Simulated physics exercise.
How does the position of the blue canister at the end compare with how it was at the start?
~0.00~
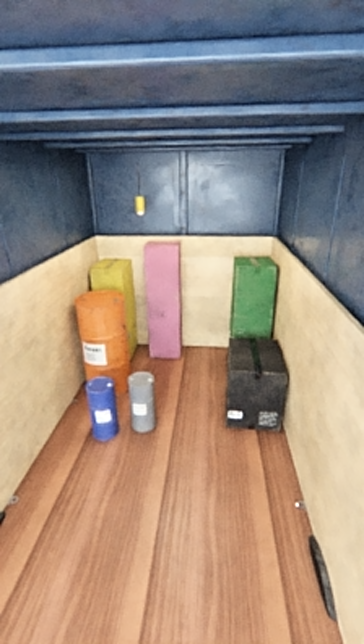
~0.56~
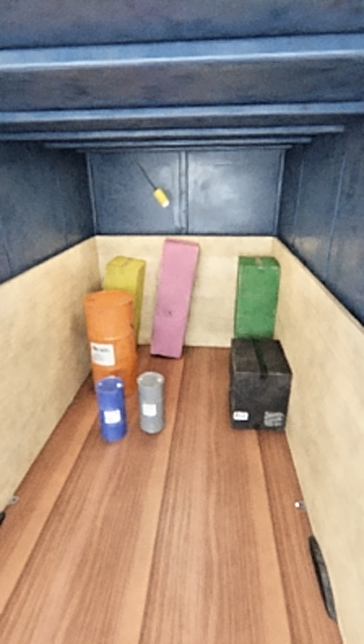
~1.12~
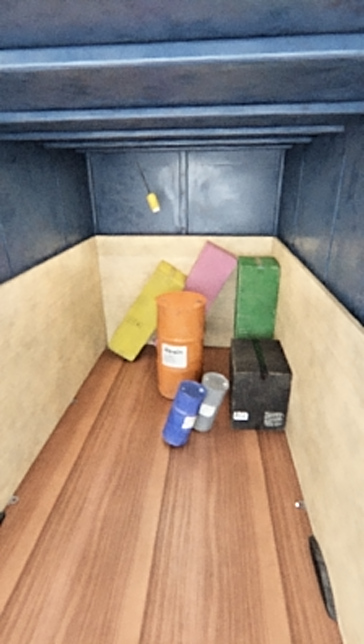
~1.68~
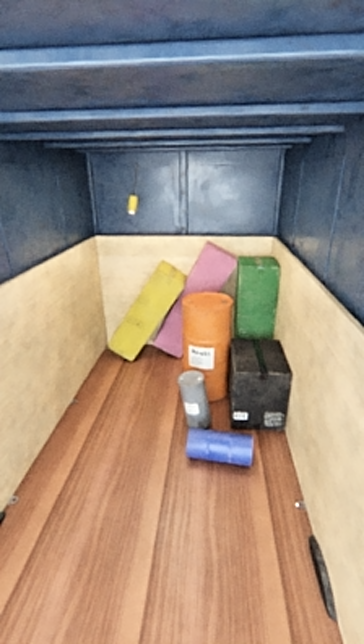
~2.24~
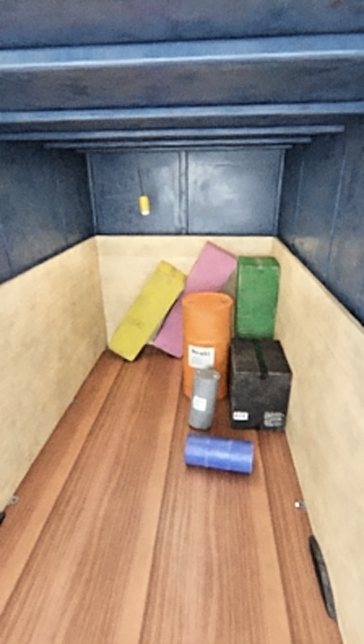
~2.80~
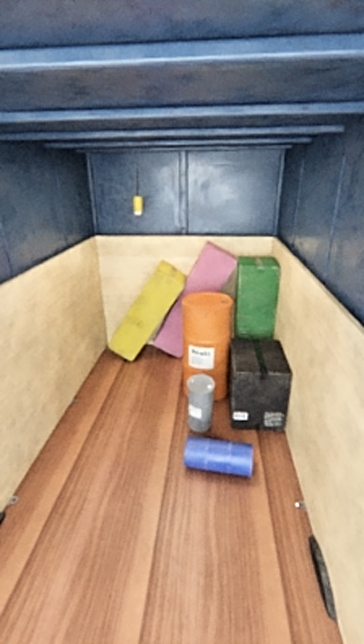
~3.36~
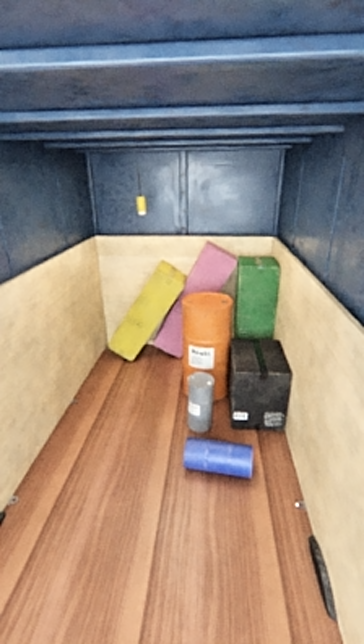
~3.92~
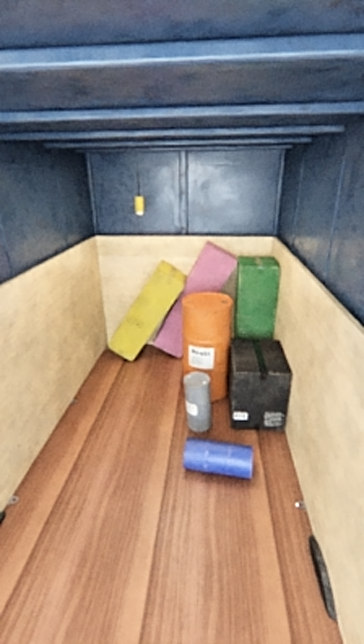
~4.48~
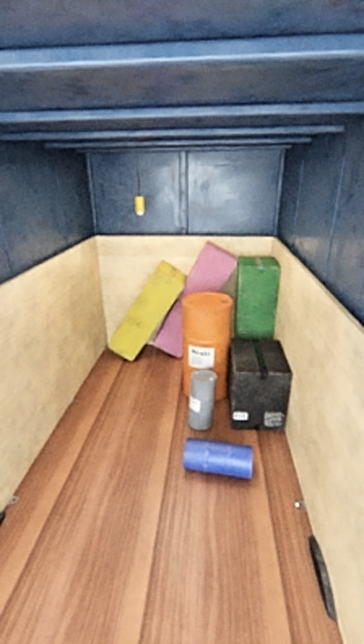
At the start the blue canister was standing upright on the floor, but by the end it was lying on its side.
